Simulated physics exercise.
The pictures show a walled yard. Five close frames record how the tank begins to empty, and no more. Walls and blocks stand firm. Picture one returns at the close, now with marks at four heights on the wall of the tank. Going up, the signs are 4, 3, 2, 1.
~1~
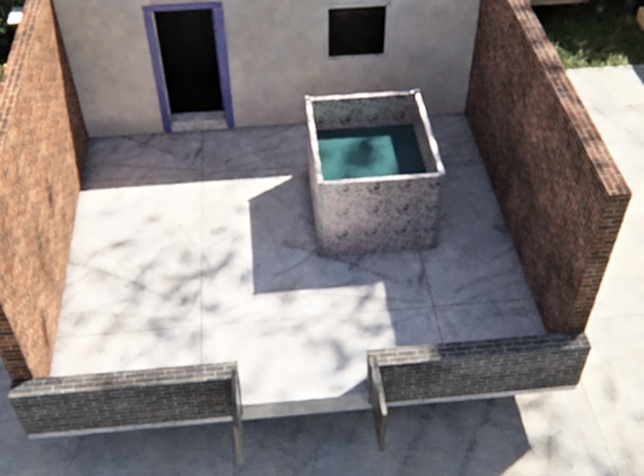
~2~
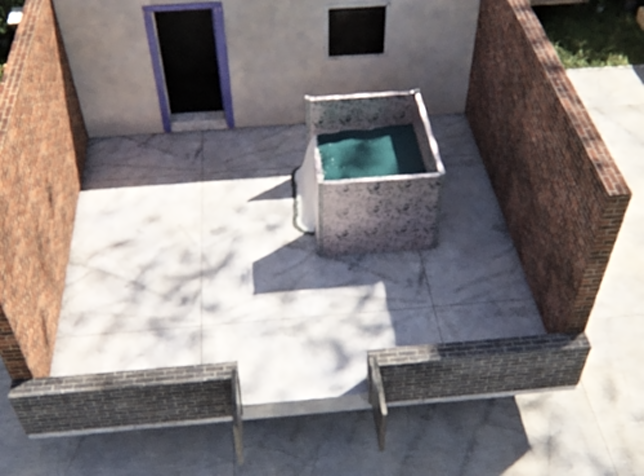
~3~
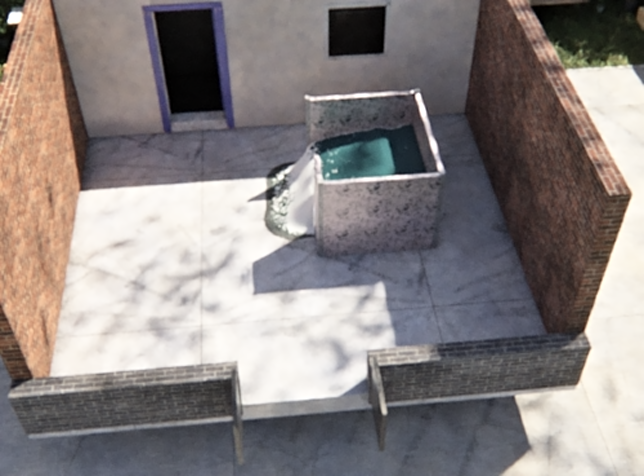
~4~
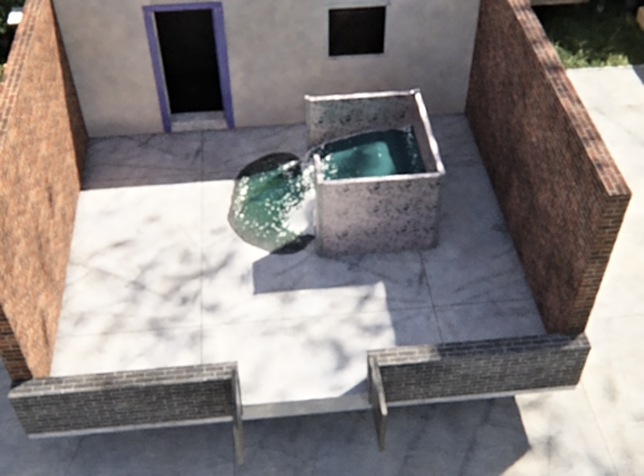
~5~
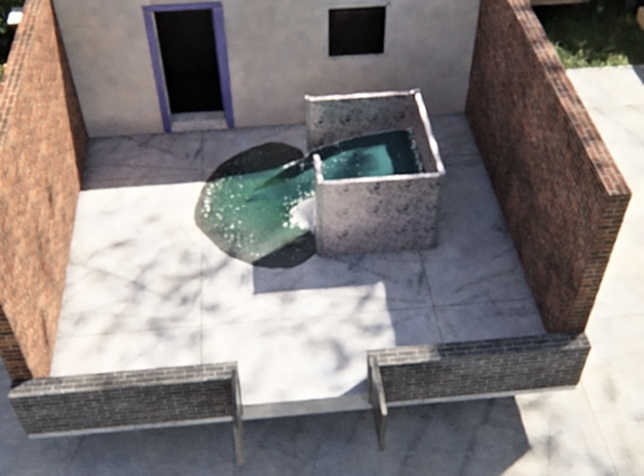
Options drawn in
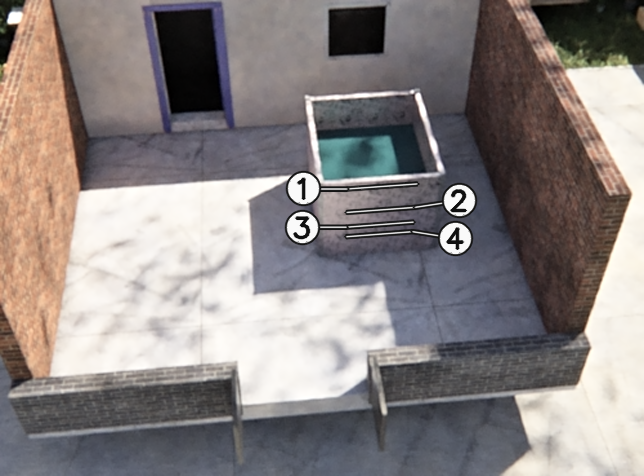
In the video, water rests in a square tank inside a walled yard, then pours out through the tank's left side and spreads leftward across the pale ground in a widening, rounded green pool.
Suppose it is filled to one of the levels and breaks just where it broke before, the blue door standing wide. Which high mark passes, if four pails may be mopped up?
I would pick mark 2.
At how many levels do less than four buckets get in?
Three of them.
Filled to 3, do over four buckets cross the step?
No.
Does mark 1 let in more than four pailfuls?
Yes.
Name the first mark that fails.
1.
On the marked copy, 1 at (382, 186); 2 at (380, 209); 3 at (380, 224); 4 at (379, 234); from the bottom up 4, 3, 2, 1.
Choosing 1, about 11 bucketfuls get in.
Choosing 2, a bucket or two gets in.
Choosing 3, nothing gets over.
Choosing 4, nothing gets over.
